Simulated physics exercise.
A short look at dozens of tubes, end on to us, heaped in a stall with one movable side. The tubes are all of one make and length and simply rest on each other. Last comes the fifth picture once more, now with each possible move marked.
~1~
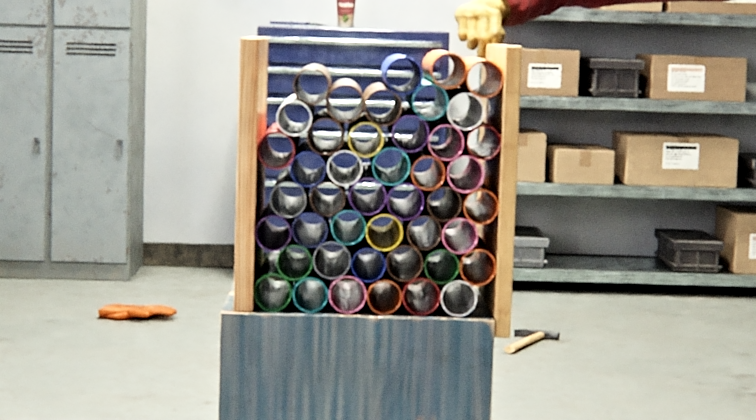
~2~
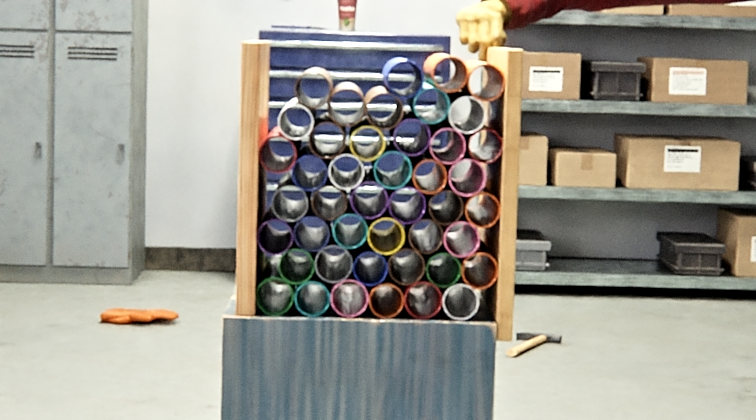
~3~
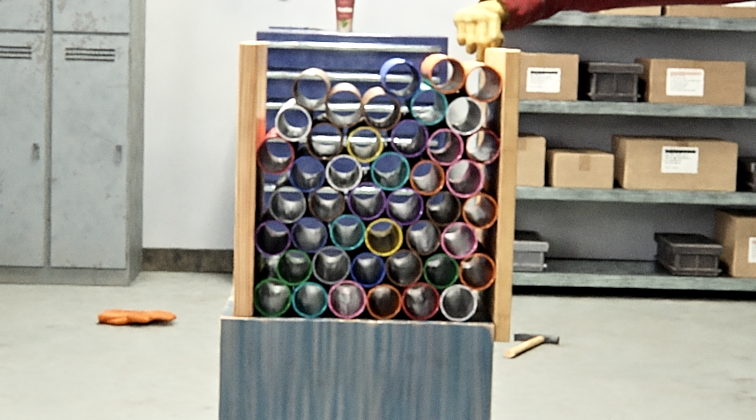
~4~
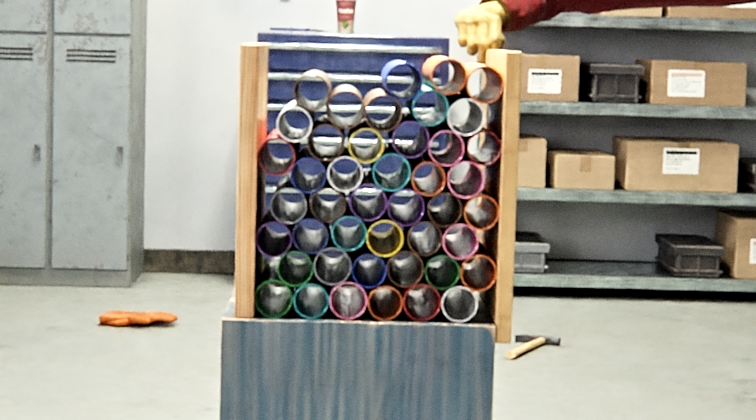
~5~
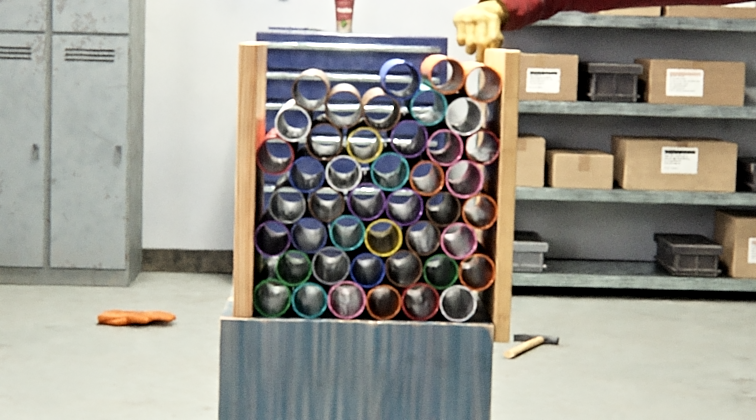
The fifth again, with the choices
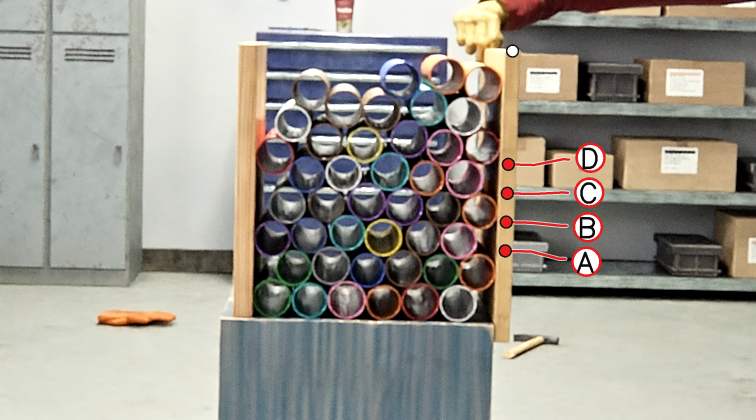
The camera jogs very slightly, facing the open ends of a stack of tubes head-on in a storeroom with grey lockers at left and box-laden shelves at right. Dozens of tubes rimmed in blue, green, red, orange and white, with a yellow one near the middle, lie between upright wooden boards above a blue-grey base. A yellow-gloved hand stays at the right board's top, and the tubes show no clear movement.
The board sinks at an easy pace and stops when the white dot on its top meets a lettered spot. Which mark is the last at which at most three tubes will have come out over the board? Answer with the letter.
Lower it to D and no more.
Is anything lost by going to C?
Yes, at C.
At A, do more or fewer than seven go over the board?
It loses more than seven.
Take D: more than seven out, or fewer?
Fewer than seven.
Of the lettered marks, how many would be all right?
One of them.
On the copy, A at (505, 251); B at (507, 222); C at (508, 193); D at (509, 165); the white dot at (513, 51).
On D. First, top of the board (502, 103).
Then, top of the board (500, 162).
Finally, top of the board (500, 164), one out over the board.
By contrast, A more than three out over the board; B four out over the board; C four out over the board.
